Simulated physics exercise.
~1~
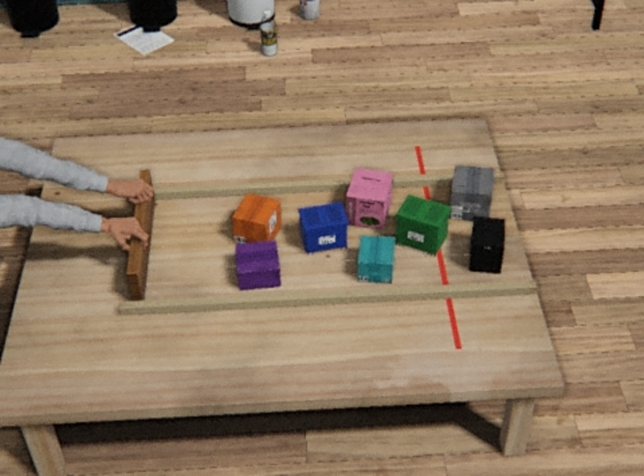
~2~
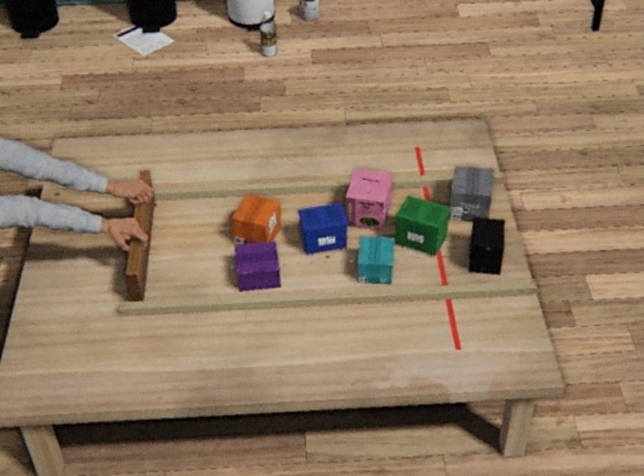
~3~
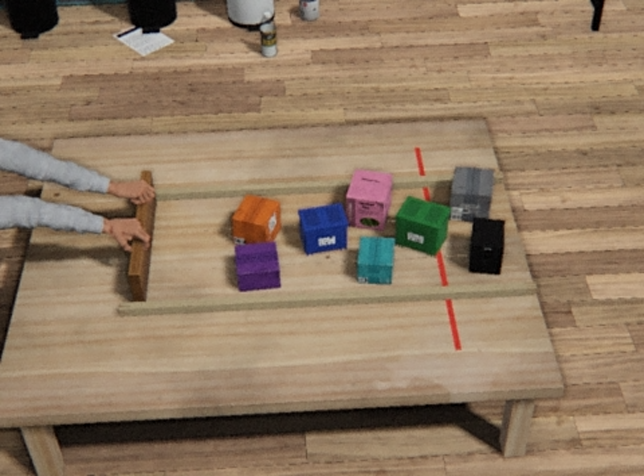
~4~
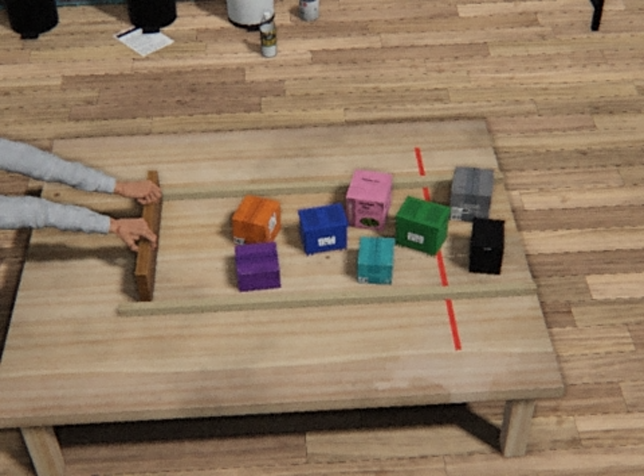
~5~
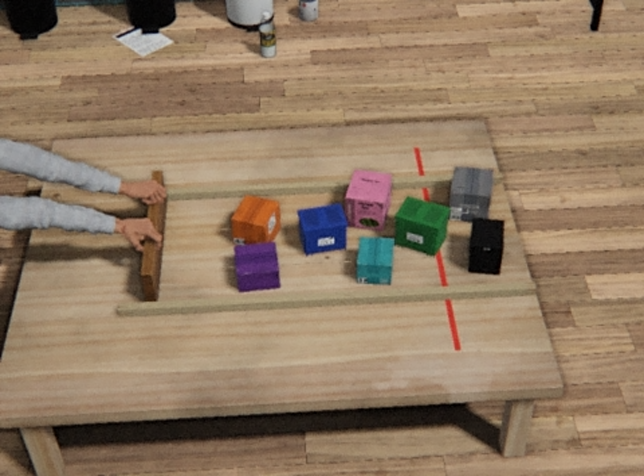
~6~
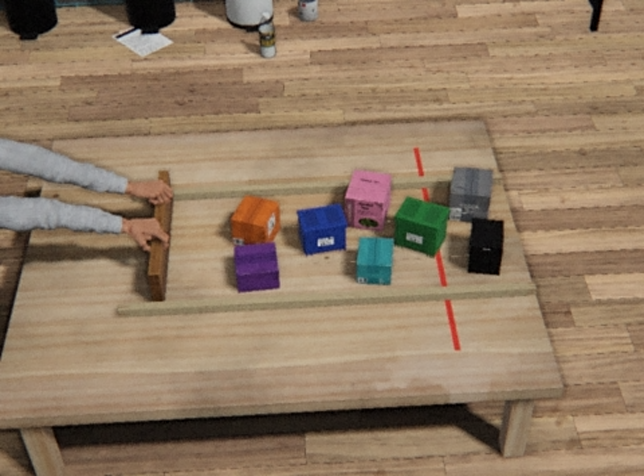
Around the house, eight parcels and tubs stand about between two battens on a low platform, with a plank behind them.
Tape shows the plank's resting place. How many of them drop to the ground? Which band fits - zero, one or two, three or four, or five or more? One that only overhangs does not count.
The band that fits is three or four.
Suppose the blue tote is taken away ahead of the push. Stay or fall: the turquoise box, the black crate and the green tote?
Result - turquoise box: Remains in place; black crate: Drops; green tote: Remains in place.
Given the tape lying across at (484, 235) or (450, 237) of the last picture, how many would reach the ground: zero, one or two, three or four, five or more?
Going by the order asked, it's five or over and then three or four.
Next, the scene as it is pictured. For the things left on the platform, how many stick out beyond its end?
That'd be 0.
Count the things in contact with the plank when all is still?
2 are in contact with it.
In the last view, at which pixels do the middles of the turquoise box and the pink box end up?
The turquoise box ends up near (503, 266), and the pink box near (484, 193).
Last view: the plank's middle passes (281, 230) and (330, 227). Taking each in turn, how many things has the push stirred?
Respectively 3 and 6.
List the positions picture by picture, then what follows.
Black crate (487, 245); grey parcel (472, 193); green tote (423, 226); plank (142, 235); tape (436, 236), in the first frame.
Grey parcel (472, 194); turquoise box (376, 260), in the second frame.
Green tote (422, 227); blue tote (323, 230), in the third frame.
Black crate (487, 246); plank (150, 236), in the fourth frame.
Grey parcel (471, 195); orange parcel (256, 223), in the fifth frame.
Black crate (486, 247); grey parcel (471, 195); green tote (421, 227); plank (162, 236); tape (435, 238), in the sixth frame.
Early on, none off yet; black crate at rest near (486, 247); grey parcel at rest near (471, 195); green tote at rest near (421, 227).
A while later, none off yet; black crate at rest near (486, 247); grey parcel at rest near (471, 195); green tote moving near (424, 227).
Further along, none off yet; black crate travelled about its own width near (522, 253); grey parcel travelled a little near (475, 195); green tote travelled about its own width near (488, 232).
Finally, the number that fall off is three or four; lost, green tote, grey parcel and black crate.
